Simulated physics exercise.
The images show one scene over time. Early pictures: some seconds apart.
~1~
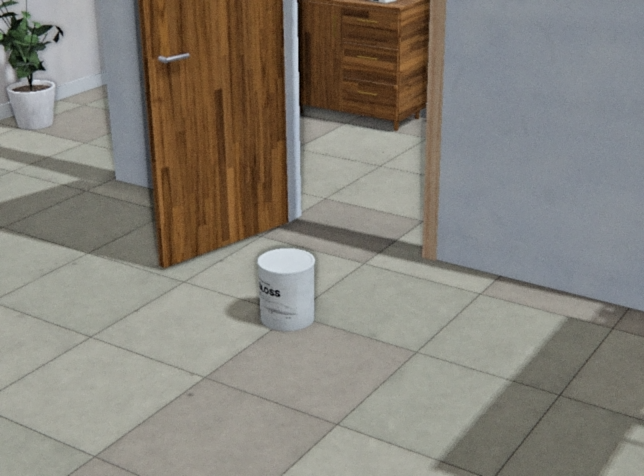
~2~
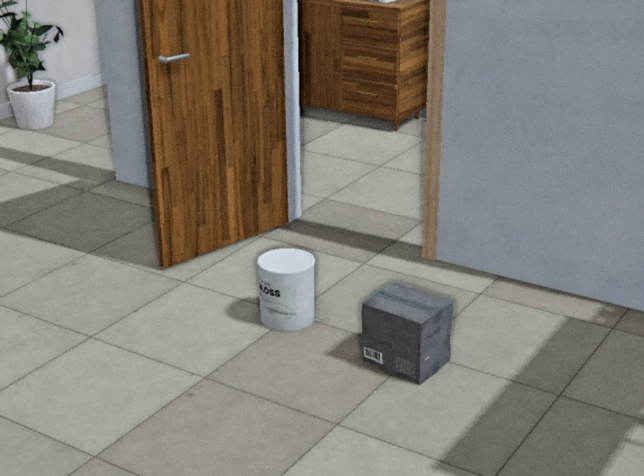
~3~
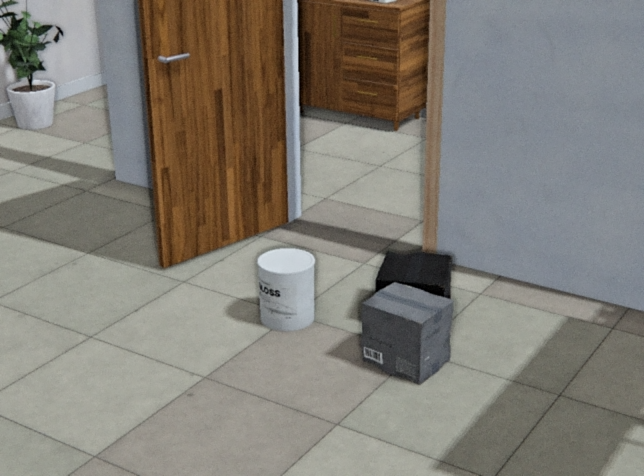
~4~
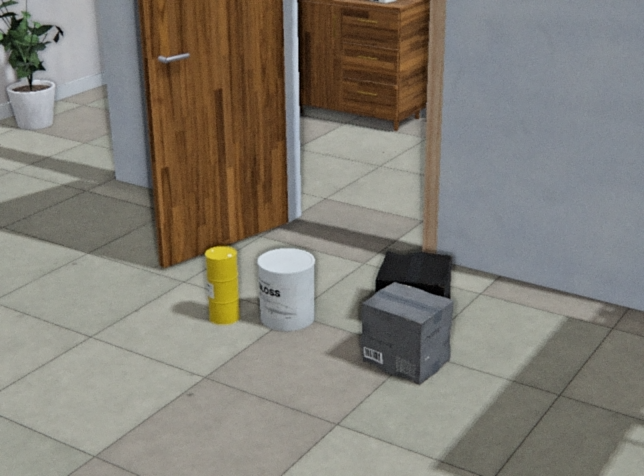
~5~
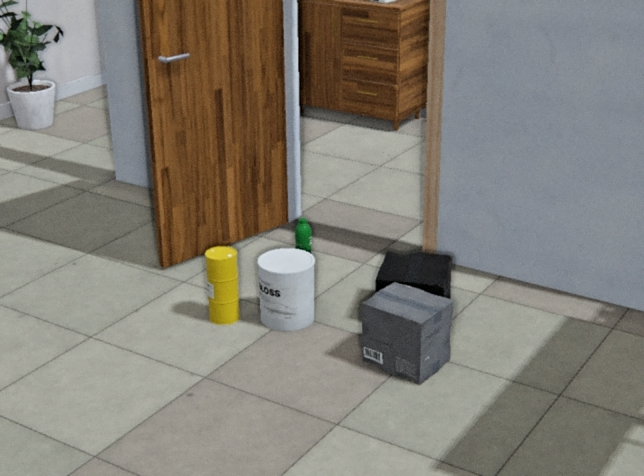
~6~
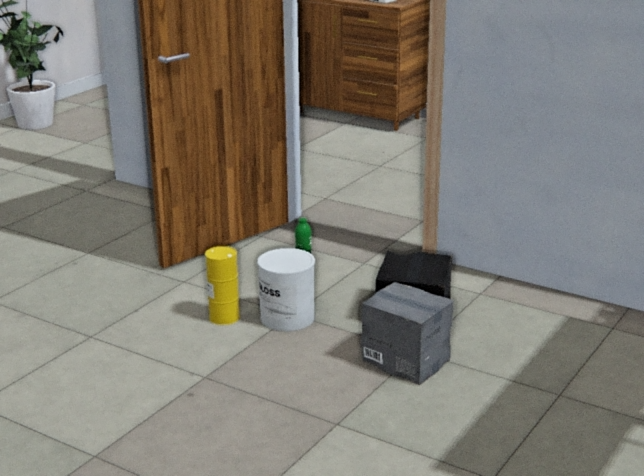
Grey box, black parcel, yellow canister and green bottle appearing in turn around a white pail beside a still, wide-open door.
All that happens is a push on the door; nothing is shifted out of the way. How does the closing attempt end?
My guess: Door fully home.
Then, 0.80 s past the last view, door at 69°.
Then, 1.20 s past the last view, door at 40°; green bottle displaced about its own width near (323, 239).
Then, 1.50 s past the last view, door at 19°; green bottle displaced well along near (357, 232).
Then, 1.70 s past the last view, door at 4°; green bottle displaced well along near (376, 225).
Finally, door at 0°; moved from the start, green bottle; the other 4 still in place. Final places as the last picture's camera would see them, green bottle near (388, 219).
